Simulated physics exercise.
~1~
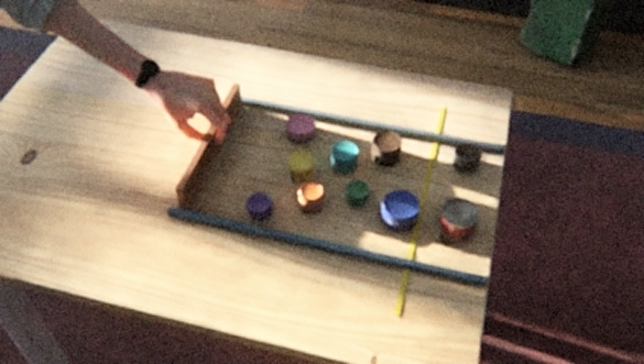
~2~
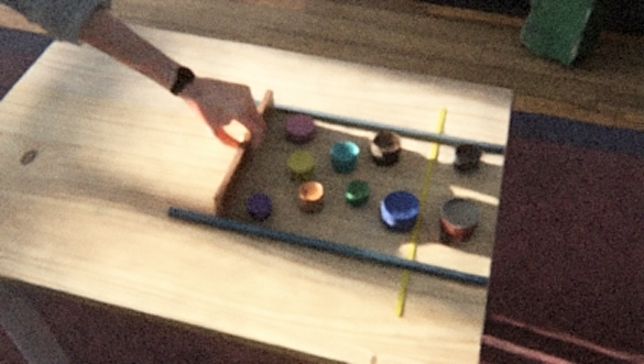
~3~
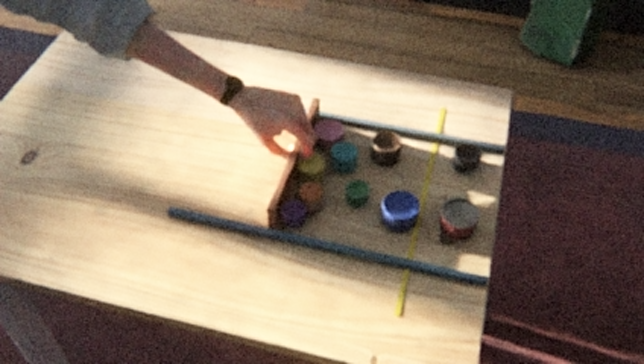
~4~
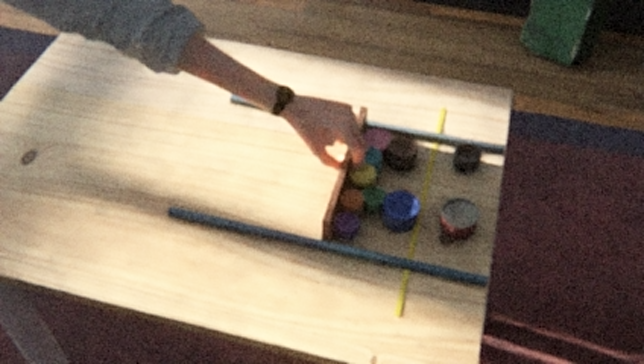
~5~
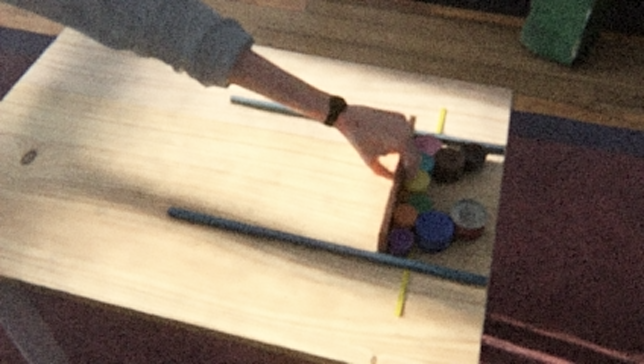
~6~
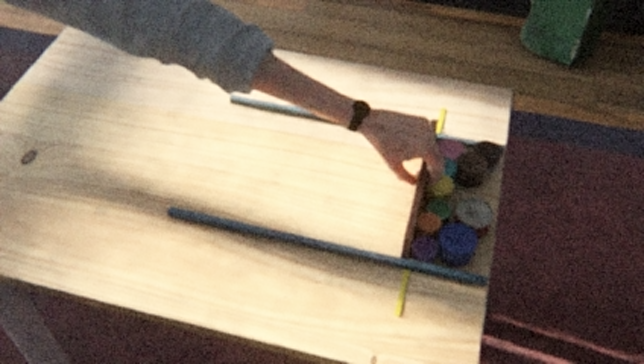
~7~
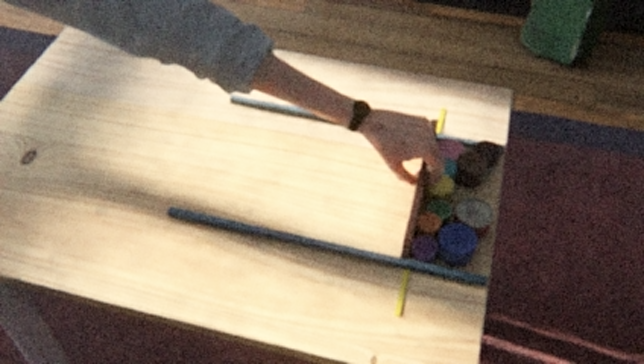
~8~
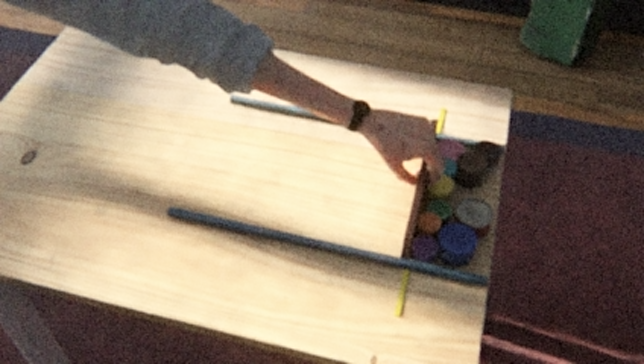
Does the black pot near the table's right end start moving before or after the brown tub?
It starts after the brown tub. The board's sweep gets the brown tub moving first, while the black pot is still at rest nearer the table's right end.
